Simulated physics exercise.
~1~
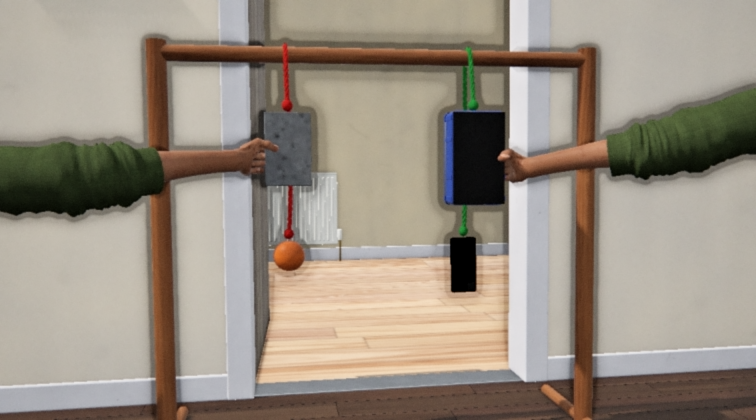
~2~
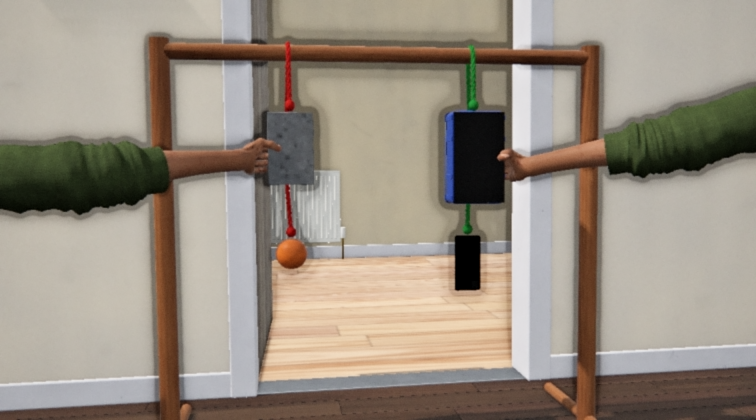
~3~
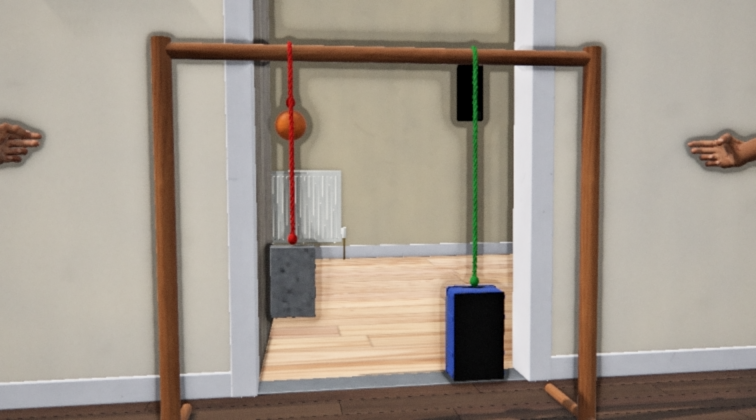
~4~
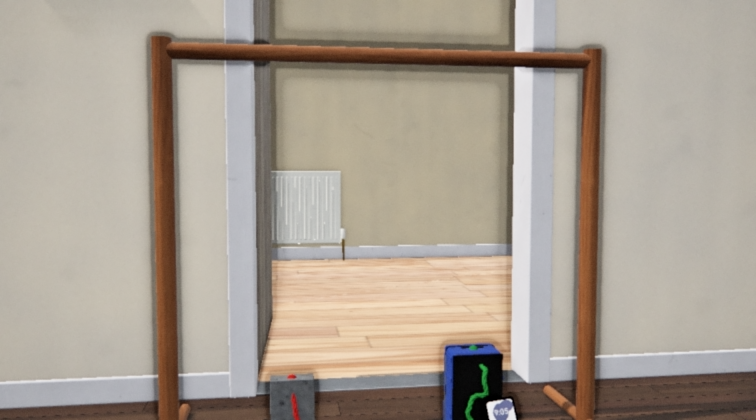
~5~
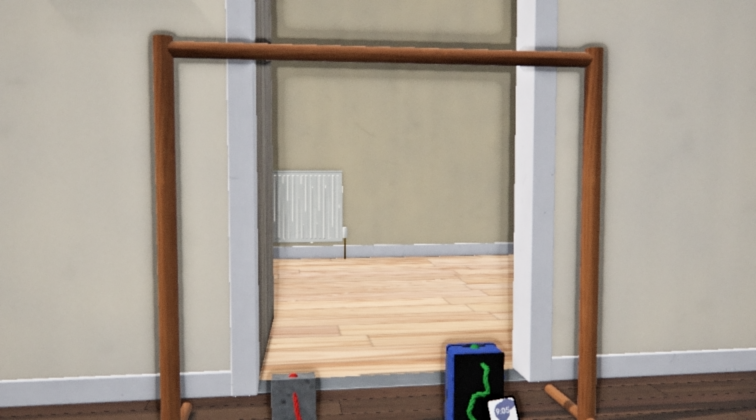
Two hands releasing a grey paver and a blue case roped over a wooden rail, both dropping to the floor.
